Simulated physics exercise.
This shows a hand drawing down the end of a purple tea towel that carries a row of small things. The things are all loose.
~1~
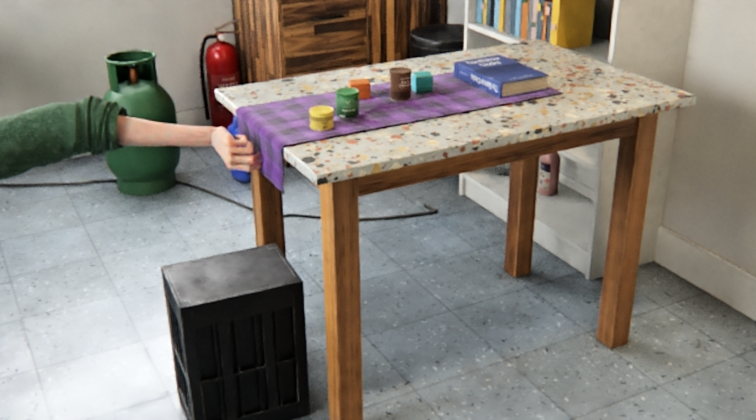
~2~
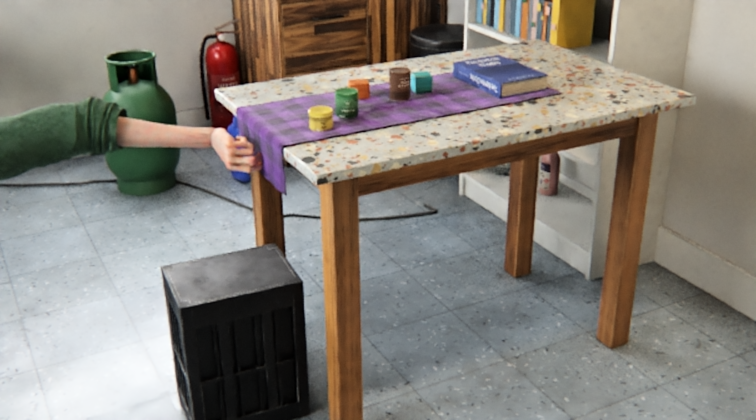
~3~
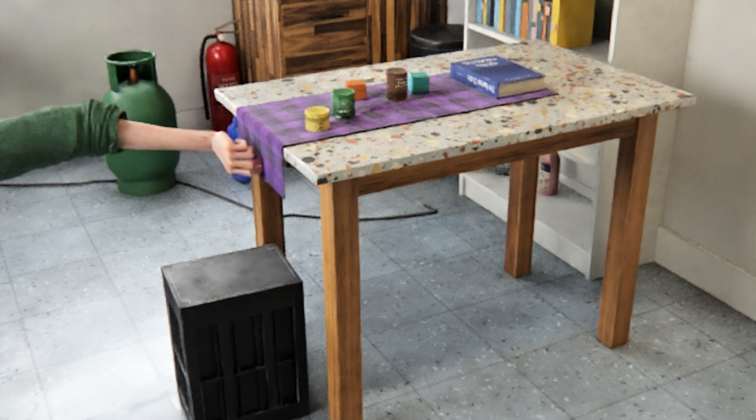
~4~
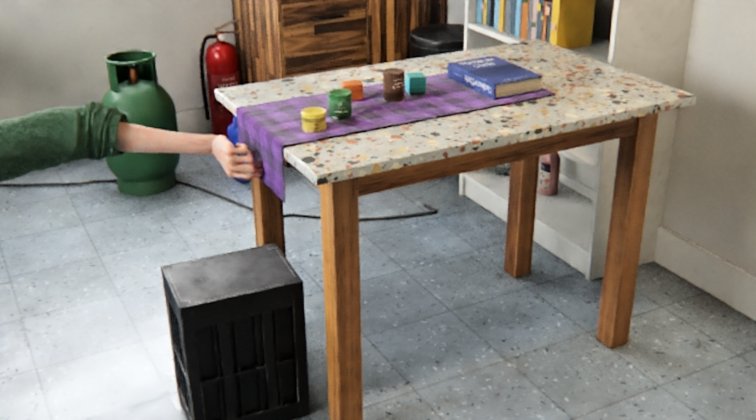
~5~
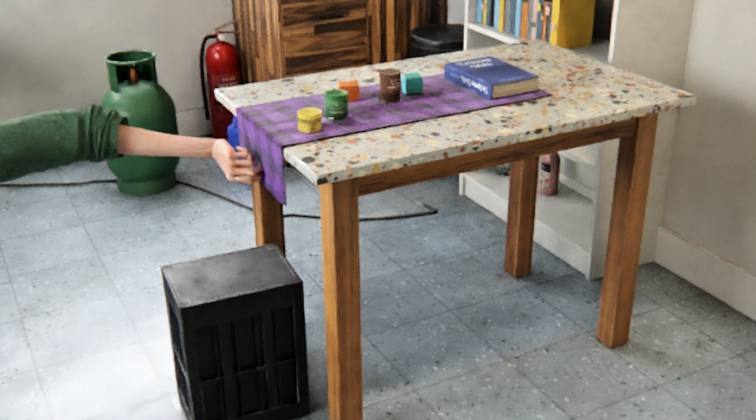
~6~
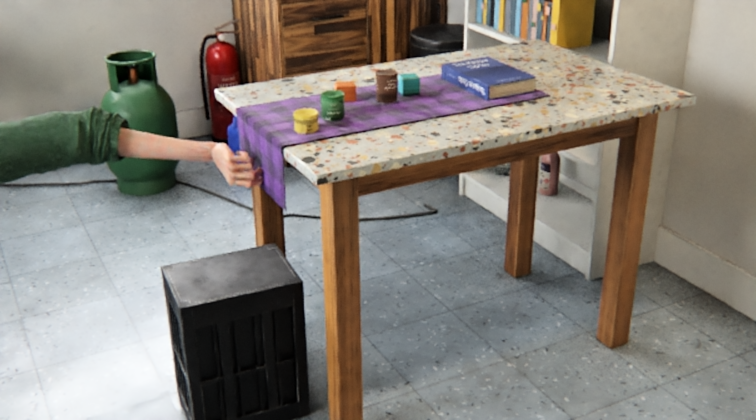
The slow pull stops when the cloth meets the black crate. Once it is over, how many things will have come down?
Well, the number that leaves the top comes to exactly two there.
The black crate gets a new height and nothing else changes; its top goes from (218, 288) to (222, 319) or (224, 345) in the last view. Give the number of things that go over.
Counts: 3, 4.
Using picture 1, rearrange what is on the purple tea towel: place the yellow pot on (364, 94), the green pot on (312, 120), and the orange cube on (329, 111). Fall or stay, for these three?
The yellow pot? It stays where it is. The green pot tips off, and the orange cube tips off.
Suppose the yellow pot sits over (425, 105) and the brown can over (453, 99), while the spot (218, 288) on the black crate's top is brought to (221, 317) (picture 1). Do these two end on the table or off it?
The yellow pot ends up still on top and the brown can ends up still on top.
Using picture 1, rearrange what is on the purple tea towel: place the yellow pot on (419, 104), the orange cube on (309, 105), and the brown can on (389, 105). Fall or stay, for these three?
First the yellow pot: It is still up there. Next the orange cube: It ends off the top. Last the brown can: It is still up there.
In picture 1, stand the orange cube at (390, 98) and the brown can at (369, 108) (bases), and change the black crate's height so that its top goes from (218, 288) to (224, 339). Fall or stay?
The orange cube does not stay aboard, and the brown can does not stay aboard.
Soon after, hem near (263, 221); yellow pot gone.
After that, hem on the crate; yellow pot and green pot gone.
In the end, hem on the crate; yellow pot and green pot gone. It carries off two.
